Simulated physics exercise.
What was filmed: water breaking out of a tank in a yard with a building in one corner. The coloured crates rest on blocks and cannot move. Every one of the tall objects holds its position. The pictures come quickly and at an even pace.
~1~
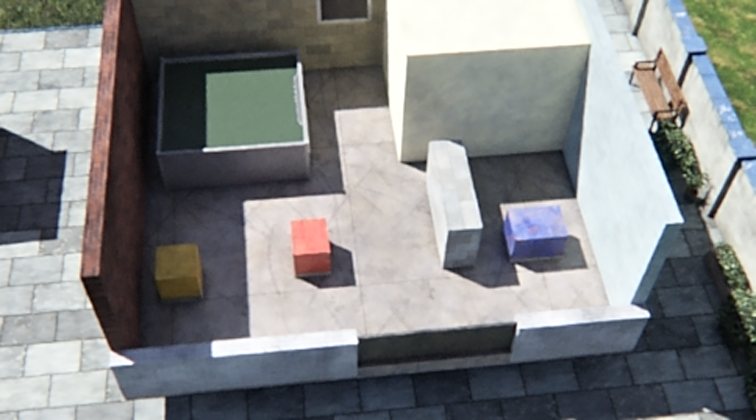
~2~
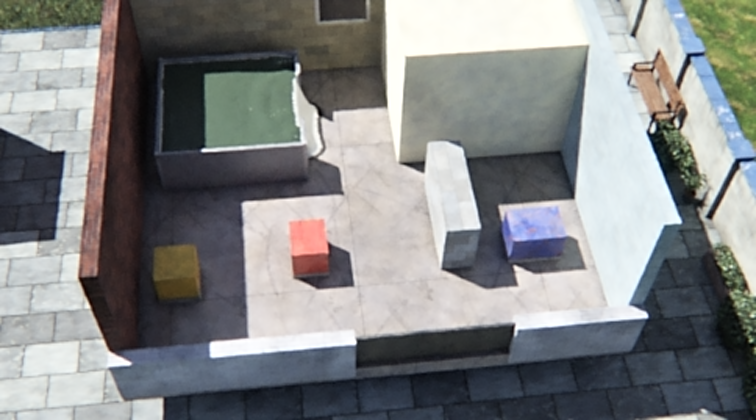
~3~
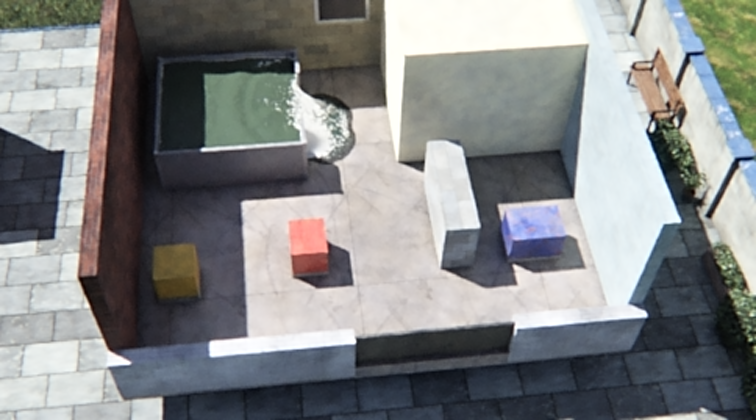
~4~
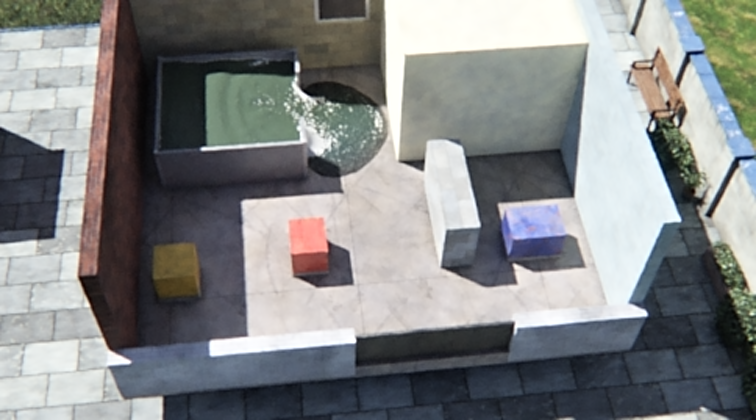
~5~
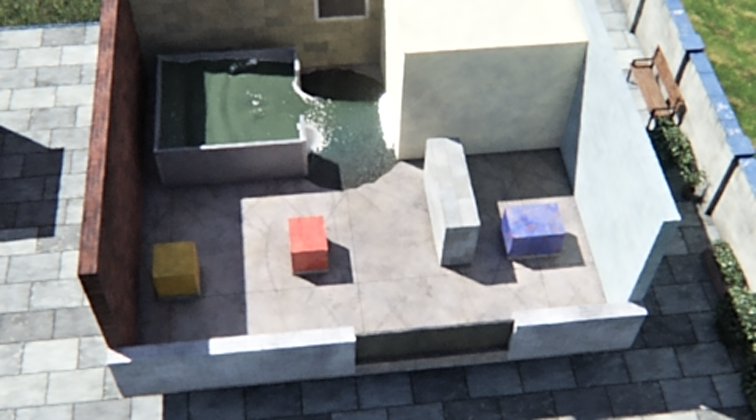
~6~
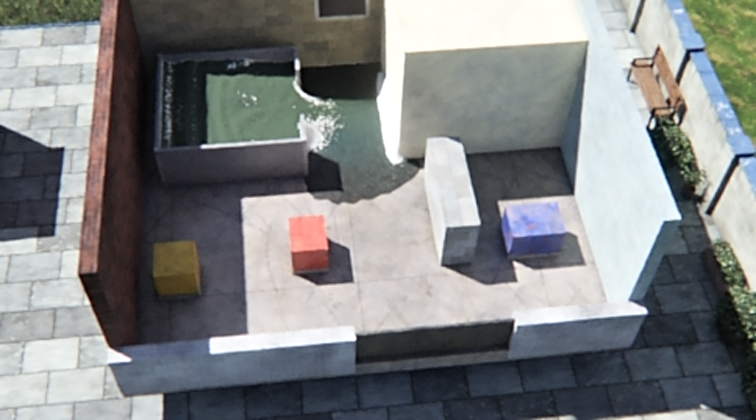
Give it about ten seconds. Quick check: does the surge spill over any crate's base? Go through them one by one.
Result: Yellow crate wet, red crate wet, blue crate wet.
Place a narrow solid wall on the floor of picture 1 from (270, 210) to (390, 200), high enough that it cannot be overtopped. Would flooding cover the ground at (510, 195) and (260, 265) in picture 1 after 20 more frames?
Untouched, untouched.
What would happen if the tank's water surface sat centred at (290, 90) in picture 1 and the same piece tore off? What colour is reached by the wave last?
Blue crate.
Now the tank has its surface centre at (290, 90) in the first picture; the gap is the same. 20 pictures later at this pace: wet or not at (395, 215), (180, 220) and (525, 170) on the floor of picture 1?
Taking the three spots in order: Swamped, swamped, bare.
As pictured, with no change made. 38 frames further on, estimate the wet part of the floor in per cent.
About 95 %.
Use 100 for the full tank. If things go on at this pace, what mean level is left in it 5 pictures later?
About 72 per cent.
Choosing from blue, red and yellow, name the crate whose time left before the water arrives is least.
The one in red it is.
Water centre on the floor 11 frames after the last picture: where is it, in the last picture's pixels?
That comes out near (286, 137).
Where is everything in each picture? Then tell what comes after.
In the first frame, the water tank at (232, 103) is whole and still.
In the second frame, water pours out at (300, 118) and has run to (315, 155).
In the third frame, the front is at (350, 143), out from the gap at (300, 120).
In the fourth frame, the front is at (384, 128), out from the gap at (300, 120).
In the fifth frame, the front is at (396, 158), out from the gap at (299, 118).
In the sixth frame, water pours out at (300, 117) and has run to (412, 172).
A moment on, water covers 20 % of the floor; the yellow crate not reached, the red crate water round its plinth, the blue crate not reached.
Next, water covers 35 % of the floor; the yellow crate not reached, the red crate water round its plinth, the blue crate not reached.
Then, water covers 60 % of the floor; the yellow crate not reached, the red crate water round its plinth, the blue crate not reached.
Later, water covers 95 % of the floor; the yellow crate water round its plinth, the red crate water round its plinth, the blue crate water round its plinth.
In the end, water covers 100 % of the floor; the yellow crate was topped, the red crate was topped, the blue crate was topped.
